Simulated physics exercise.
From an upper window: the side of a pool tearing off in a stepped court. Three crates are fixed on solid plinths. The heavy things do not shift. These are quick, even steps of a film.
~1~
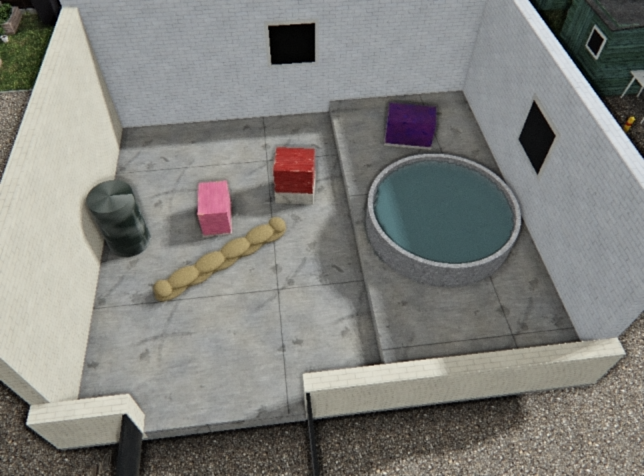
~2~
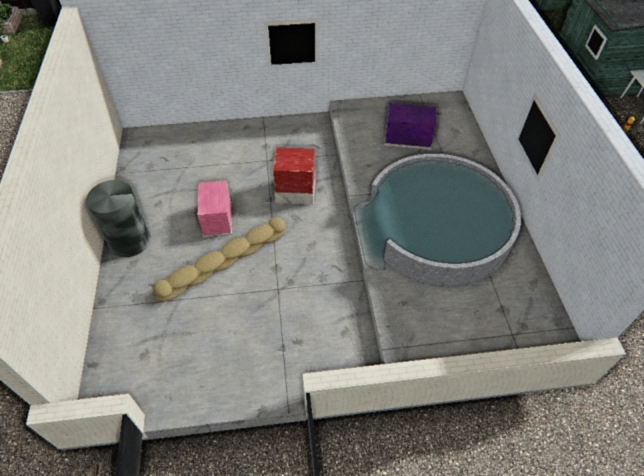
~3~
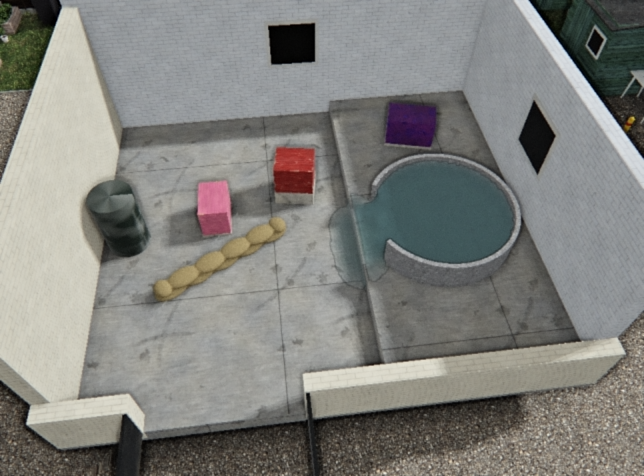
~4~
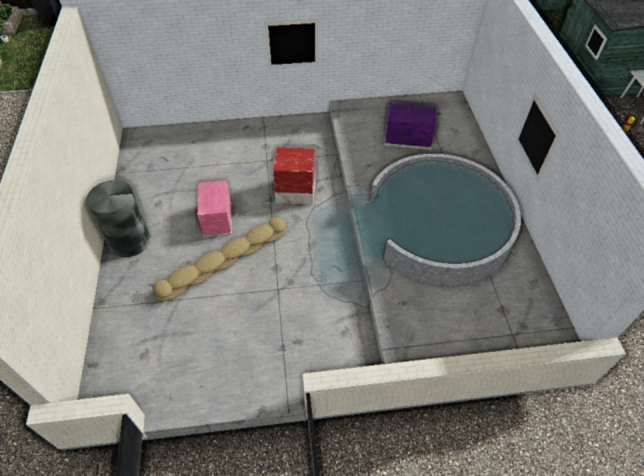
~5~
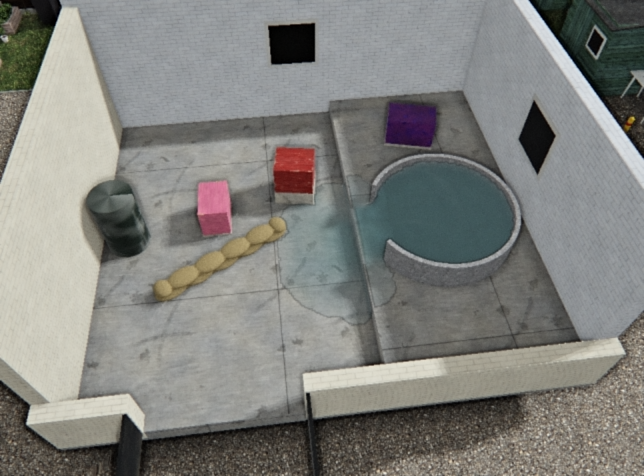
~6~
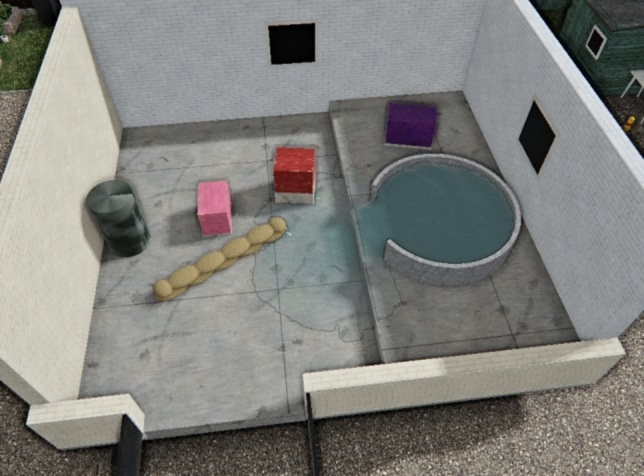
In this clip, the left side of a round pool in a walled court opens, and water pours out, spreading left across the paving and over a low step until it reaches the right end of a lumpy tan barrier.
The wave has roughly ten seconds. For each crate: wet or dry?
The purple crate escapes dry; the red crate escapes dry; the pink crate is wetted.
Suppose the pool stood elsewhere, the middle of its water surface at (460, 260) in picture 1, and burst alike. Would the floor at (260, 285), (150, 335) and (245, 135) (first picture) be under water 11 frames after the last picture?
One after the other: Awash, awash, no water.
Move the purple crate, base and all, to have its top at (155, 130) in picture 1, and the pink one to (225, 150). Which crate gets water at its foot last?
Last comes the purple crate.
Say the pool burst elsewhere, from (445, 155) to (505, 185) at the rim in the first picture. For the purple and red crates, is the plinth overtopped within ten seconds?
One by one: Purple crate gets wet, red crate stays dry.
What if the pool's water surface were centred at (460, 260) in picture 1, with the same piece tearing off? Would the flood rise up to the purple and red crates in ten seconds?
One by one: The purple crate keeps dry, the red crate is safe.
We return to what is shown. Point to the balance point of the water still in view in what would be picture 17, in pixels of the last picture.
At about (363, 240).
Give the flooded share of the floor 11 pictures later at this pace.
I make it 30 per cent.
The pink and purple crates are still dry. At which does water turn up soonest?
First comes the crate marked pink.
A moment on, water covers 20 % of the floor; the purple crate not reached, the red crate water round its plinth, the pink crate water round its plinth.
Next, water covers 30 % of the floor; the purple crate not reached, the red crate water round its plinth, the pink crate water round its plinth.
Then, water covers 45 % of the floor; the purple crate not reached, the red crate water round its plinth, the pink crate water round its plinth.
Later, water covers 55 % of the floor; the purple crate not reached, the red crate water round its plinth, the pink crate water round its plinth.
In the end, water covers 60 % of the floor; the purple crate stayed above the water, the red crate stayed above the water, the pink crate was topped.
